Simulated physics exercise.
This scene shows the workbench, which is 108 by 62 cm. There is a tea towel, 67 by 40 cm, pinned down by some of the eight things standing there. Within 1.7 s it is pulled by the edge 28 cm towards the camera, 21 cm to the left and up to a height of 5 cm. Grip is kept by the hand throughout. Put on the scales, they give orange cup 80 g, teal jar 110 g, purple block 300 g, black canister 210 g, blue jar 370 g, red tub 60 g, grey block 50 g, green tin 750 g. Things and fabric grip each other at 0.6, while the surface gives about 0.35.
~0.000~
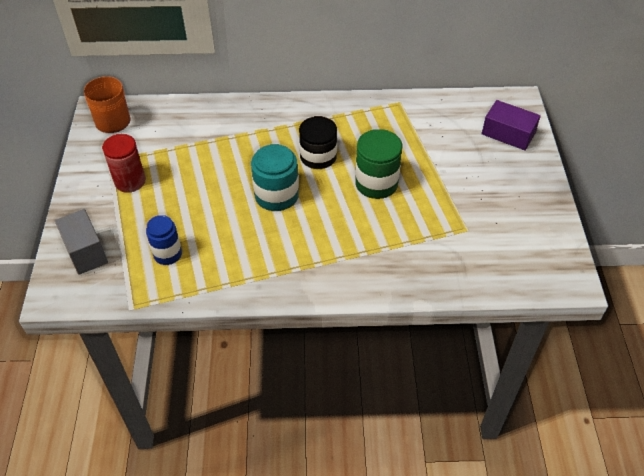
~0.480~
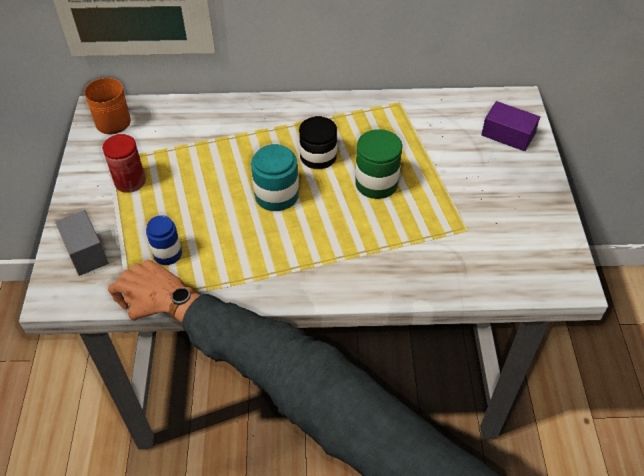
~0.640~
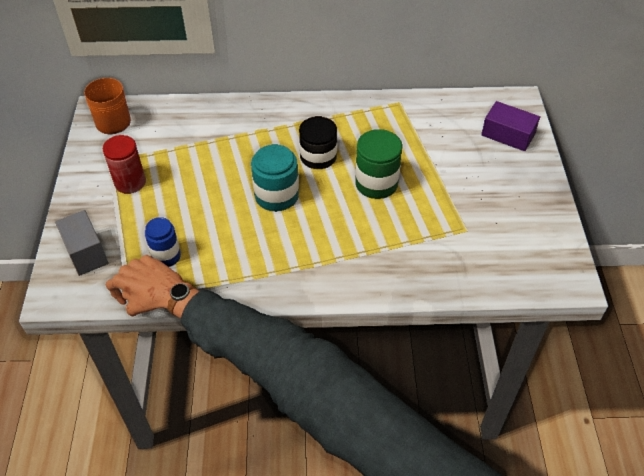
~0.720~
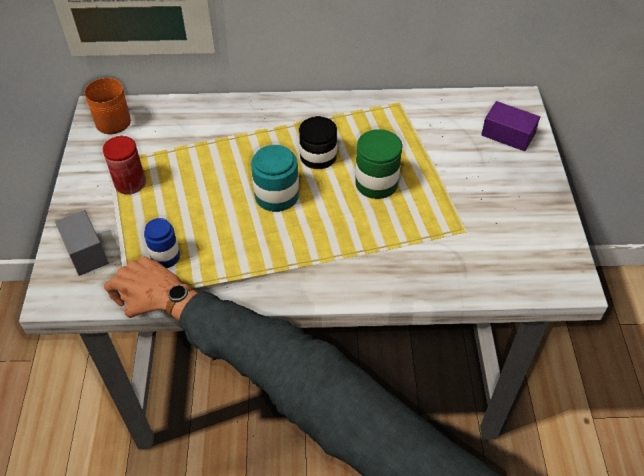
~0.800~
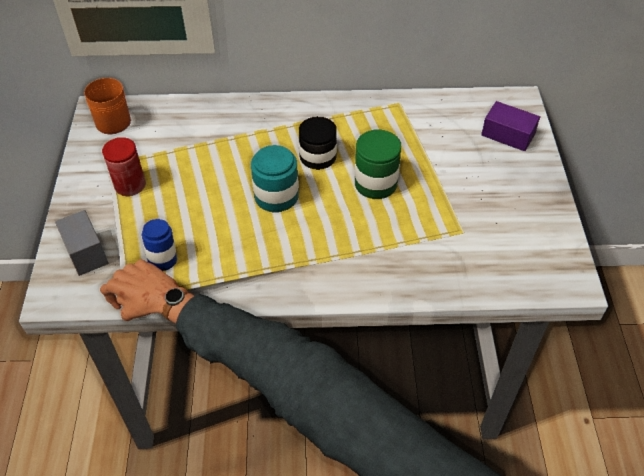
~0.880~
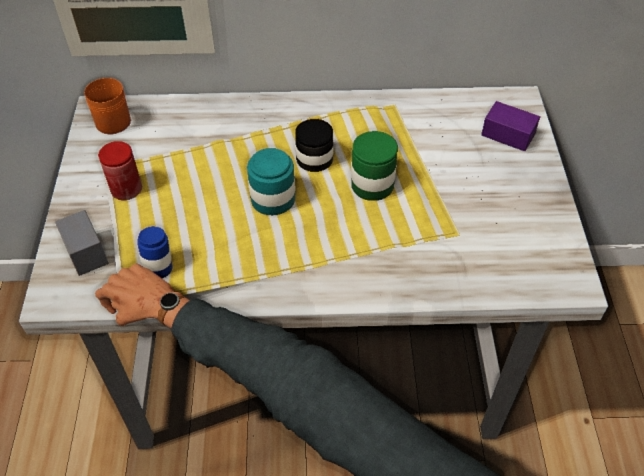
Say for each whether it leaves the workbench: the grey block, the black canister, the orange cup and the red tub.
Watch the grey block go overboard. Watch the black canister hang in there. Watch the orange cup hang in there. Watch the red tub go overboard.
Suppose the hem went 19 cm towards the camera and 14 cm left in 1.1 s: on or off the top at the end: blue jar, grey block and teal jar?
Then blue jar is lost over the edge, grey block is lost over the edge and teal jar holds on.
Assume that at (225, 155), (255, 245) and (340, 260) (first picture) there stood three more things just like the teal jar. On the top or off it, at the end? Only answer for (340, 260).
At that spot, the copy ends up off the top.
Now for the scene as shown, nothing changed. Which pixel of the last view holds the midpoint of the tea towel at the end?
I'd say it sits around (149, 299) in the last picture.
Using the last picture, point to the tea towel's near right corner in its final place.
That corner comes to rest close to (354, 326) in the last view.
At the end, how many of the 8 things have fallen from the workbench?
In total, 3 of the things.
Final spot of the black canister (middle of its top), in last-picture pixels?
End position in the last picture: Approx. (181, 223).
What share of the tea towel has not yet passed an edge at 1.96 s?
Near 65 in a hundred.
At 1.2 s, 95 % of the tea towel is still over the top; red tub 11 cm off its start, black canister 10 cm off its start, grey block 5 cm off its start.
At 1.6 s, 85 % of the tea towel is still over the top; black canister 21 cm off its start, red tub 21 cm off its start, grey block on its side, 17 cm off its start.
At 2.0 s, 65 % of the tea towel is still over the top; red tub 35 cm off its start, black canister 31 cm off its start at (200, 208), grey block over the edge.
At 2.3 s, 55 % of the tea towel is still over the top; red tub over the edge, black canister 36 cm off its start, grey block over the edge.
At 3.9 s, 55 % of the tea towel is still over the top; red tub over the edge, black canister 36 cm off its start at (181, 223), grey block over the edge, orange cup 0 cm off its start at (104, 90).
